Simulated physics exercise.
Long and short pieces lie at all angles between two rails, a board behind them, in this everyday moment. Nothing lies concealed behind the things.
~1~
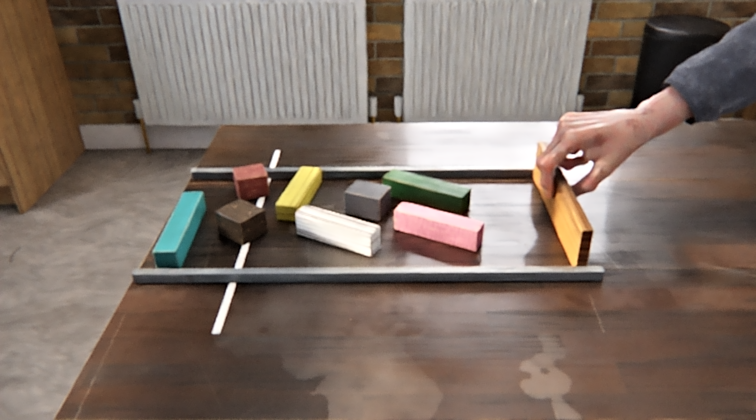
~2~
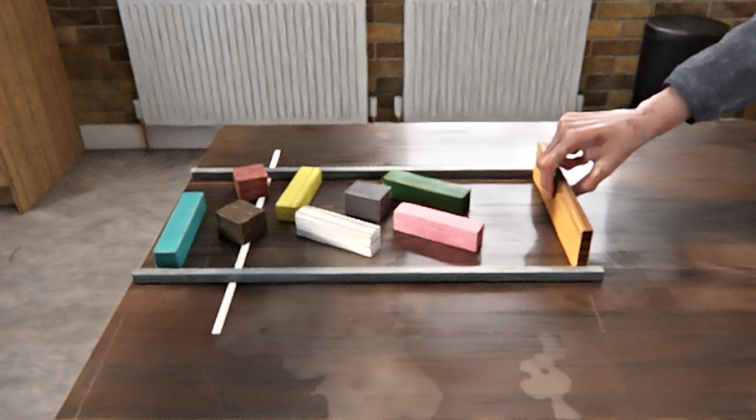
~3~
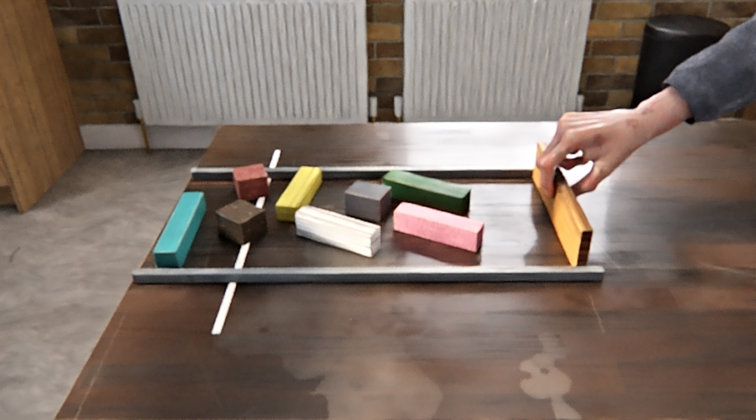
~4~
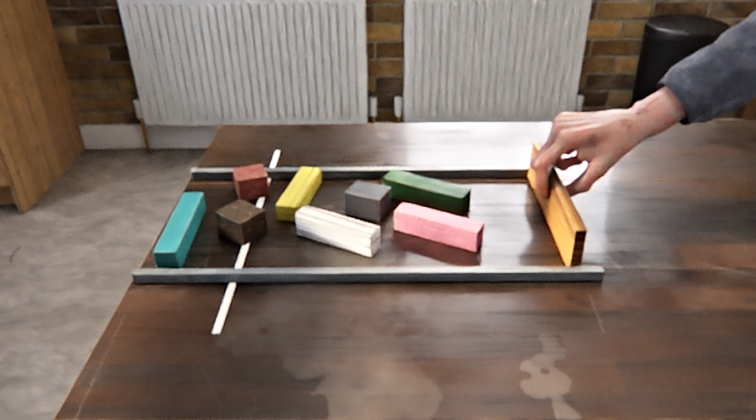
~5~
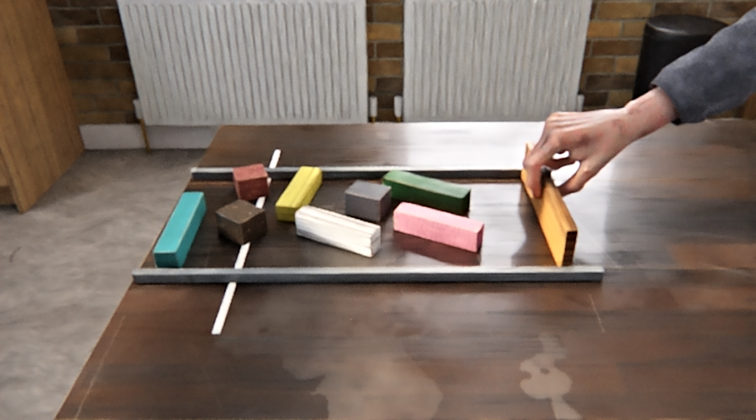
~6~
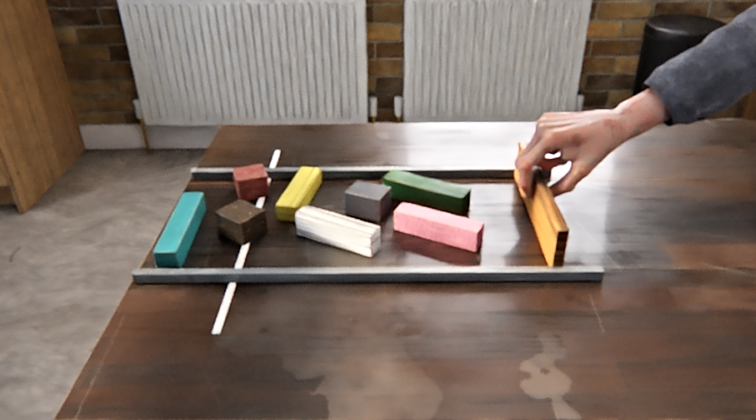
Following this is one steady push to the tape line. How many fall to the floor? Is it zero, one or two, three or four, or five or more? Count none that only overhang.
I would say one or two end up on the floor.
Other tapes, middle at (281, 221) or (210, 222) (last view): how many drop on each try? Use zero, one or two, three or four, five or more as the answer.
One after the other: Not one, then three or four.
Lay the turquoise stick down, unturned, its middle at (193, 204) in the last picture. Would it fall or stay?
So the turquoise stick slips away.
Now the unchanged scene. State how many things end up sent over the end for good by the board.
Precisely 2.
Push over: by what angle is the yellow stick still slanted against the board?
About 0°.
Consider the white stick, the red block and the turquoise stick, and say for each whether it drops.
Taking them in turn: The white stick is still there, the red block ends up below, the turquoise stick ends up below.
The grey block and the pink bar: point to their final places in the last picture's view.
Taking them in turn, first comes (223, 191), then (223, 225).
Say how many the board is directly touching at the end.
At rest, 2 are in contact.
Soon after, none off yet; turquoise stick at rest near (182, 229); red block at rest near (251, 182); black block at rest near (242, 222).
In the end, the number that fall off is one or two; gone, red block and turquoise stick.
